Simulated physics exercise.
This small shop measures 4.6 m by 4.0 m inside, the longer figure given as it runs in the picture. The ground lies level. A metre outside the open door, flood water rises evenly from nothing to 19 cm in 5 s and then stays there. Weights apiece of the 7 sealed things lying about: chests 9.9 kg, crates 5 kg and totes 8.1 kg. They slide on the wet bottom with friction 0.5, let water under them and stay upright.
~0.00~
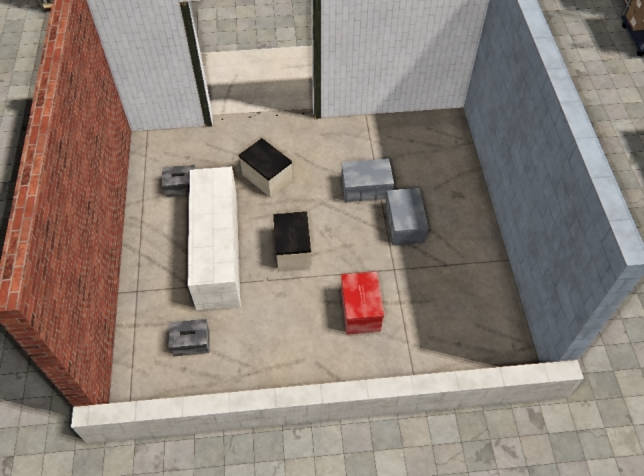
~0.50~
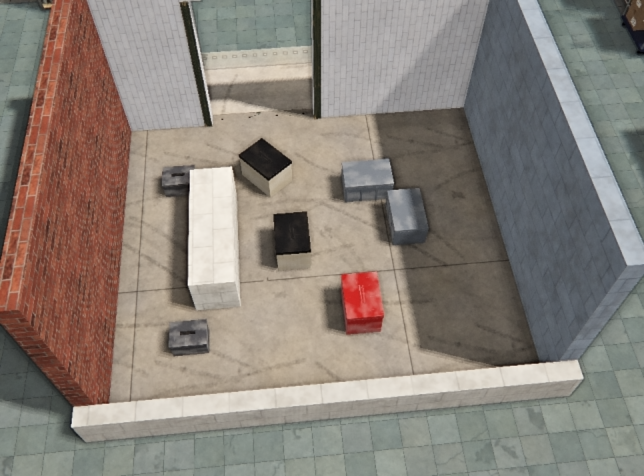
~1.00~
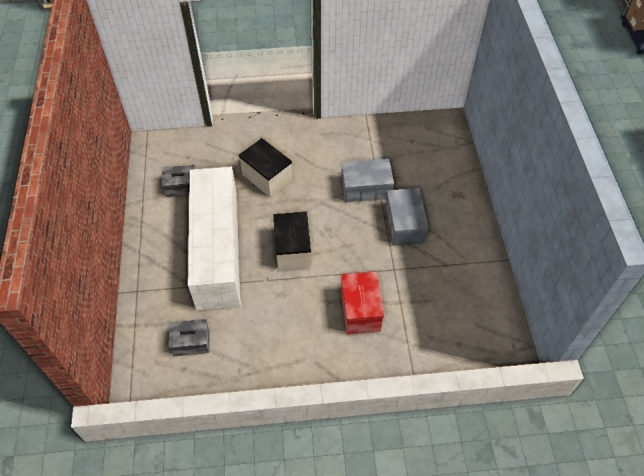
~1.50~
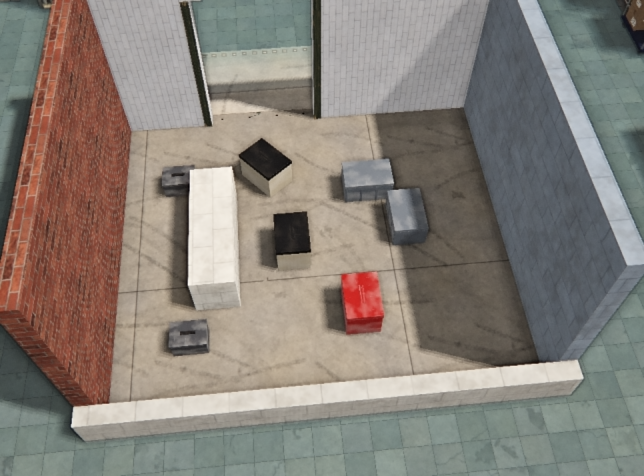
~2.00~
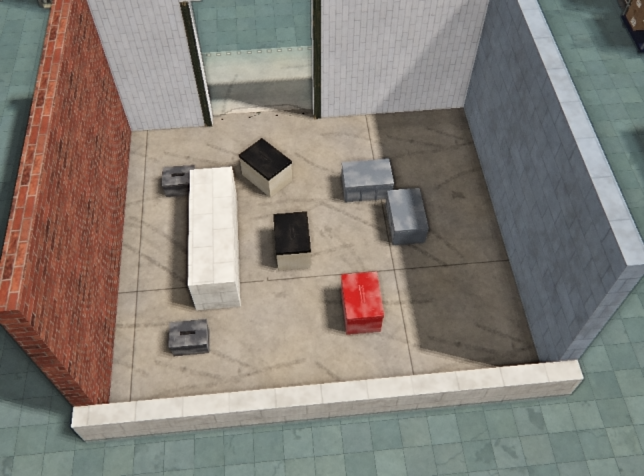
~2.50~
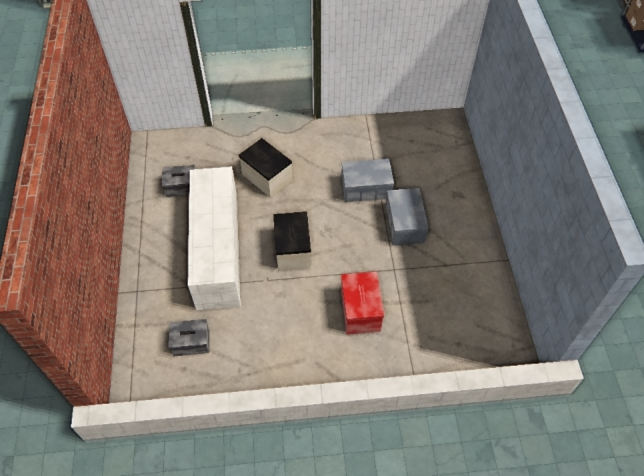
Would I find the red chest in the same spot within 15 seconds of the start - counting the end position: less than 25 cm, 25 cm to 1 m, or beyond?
The red chest ends far away.
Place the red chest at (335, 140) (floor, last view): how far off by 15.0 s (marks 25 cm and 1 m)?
It ends far away.
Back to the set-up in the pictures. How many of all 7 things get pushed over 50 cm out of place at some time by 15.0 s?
I count 7.
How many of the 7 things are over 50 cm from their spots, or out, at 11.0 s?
By then 6.
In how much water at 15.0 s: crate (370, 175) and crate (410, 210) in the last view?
About 5 and 8 cm.
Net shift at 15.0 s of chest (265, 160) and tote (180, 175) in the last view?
In turn: 150 cm, 30 cm.
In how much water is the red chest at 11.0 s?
Roughly 11 cm.
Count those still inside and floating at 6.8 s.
At that moment 0.
After 3.5 s the red chest is near (362, 295), 0.0 m from its start, aground; 0 afloat.
After 6.8 s the red chest is near (362, 295), 0.0 m from its start, aground; 0 afloat.
After 11.0 s the red chest is near (424, 316), 0.7 m from its start, afloat; 6 afloat.
After 15.0 s the red chest is near (496, 263), 1.5 m from its start, afloat; 7 afloat.
